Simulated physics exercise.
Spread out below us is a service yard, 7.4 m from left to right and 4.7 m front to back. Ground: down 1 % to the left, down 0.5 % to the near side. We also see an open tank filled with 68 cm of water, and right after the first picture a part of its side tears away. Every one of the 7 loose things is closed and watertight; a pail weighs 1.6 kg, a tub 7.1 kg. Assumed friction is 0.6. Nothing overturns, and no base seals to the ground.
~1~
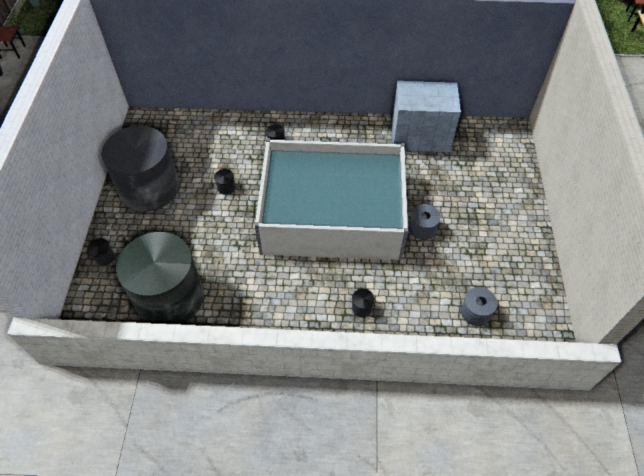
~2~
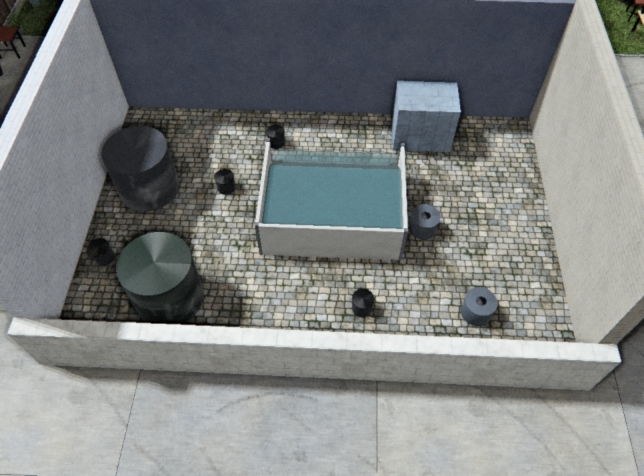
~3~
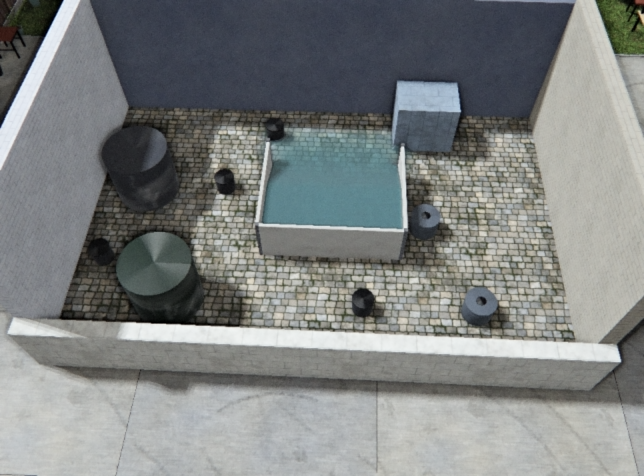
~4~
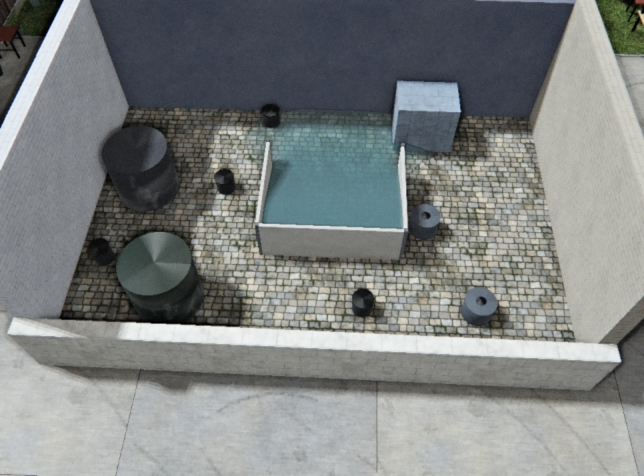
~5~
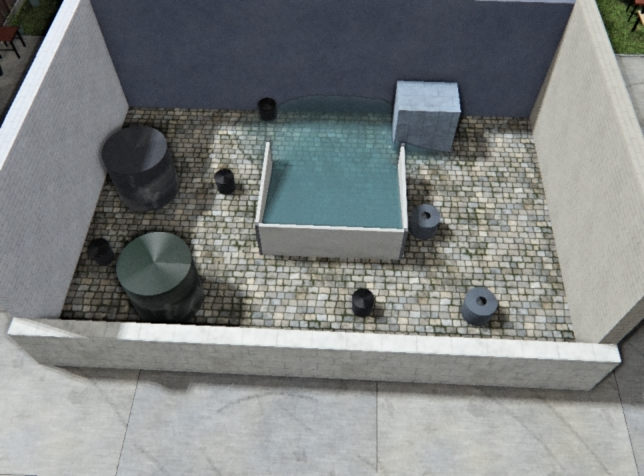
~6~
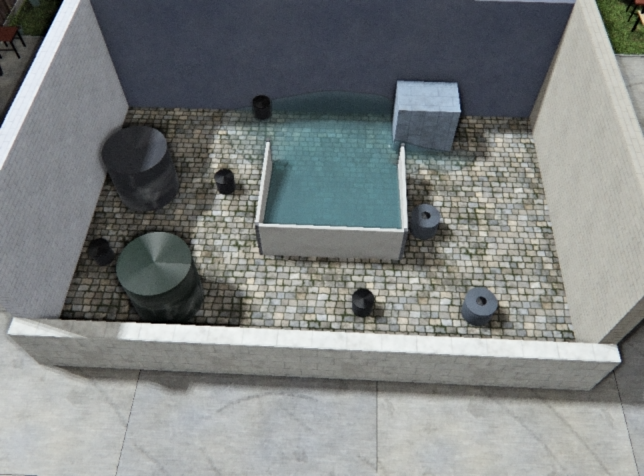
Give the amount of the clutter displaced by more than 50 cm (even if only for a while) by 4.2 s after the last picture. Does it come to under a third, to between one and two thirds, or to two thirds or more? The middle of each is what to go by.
It is a third to two thirds.
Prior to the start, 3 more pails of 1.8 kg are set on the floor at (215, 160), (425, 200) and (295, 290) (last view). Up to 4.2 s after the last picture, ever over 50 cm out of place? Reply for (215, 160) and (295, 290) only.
Outcome: Breaks the threshold first, stays within second.
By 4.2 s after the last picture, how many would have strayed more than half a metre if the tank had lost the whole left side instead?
Count: 6.
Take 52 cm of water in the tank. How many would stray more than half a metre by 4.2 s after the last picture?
Then 3 of them.
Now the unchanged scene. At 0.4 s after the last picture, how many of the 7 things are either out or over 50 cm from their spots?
I get 1.
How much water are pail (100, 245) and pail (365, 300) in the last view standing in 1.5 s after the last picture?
Around 0 cm and 0 cm.
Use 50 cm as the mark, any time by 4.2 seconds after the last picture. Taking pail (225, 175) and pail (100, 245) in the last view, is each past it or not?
In that order: Past it, more.
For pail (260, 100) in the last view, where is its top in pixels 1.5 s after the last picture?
Roughly (116, 129) in the same view.
Then, 0.4 s after the last picture 1 of 7 are over 50 cm from their spots; 1 afloat.
Then, 1.5 s after the last picture 2 of 7 are over 50 cm from their spots; 2 afloat.
Then, 2.8 s after the last picture 4 of 7 are over 50 cm from their spots; 2 afloat.
Then, 4.2 s after the last picture 4 of 7 are over 50 cm from their spots, and 4 have been at some point; 3 afloat.
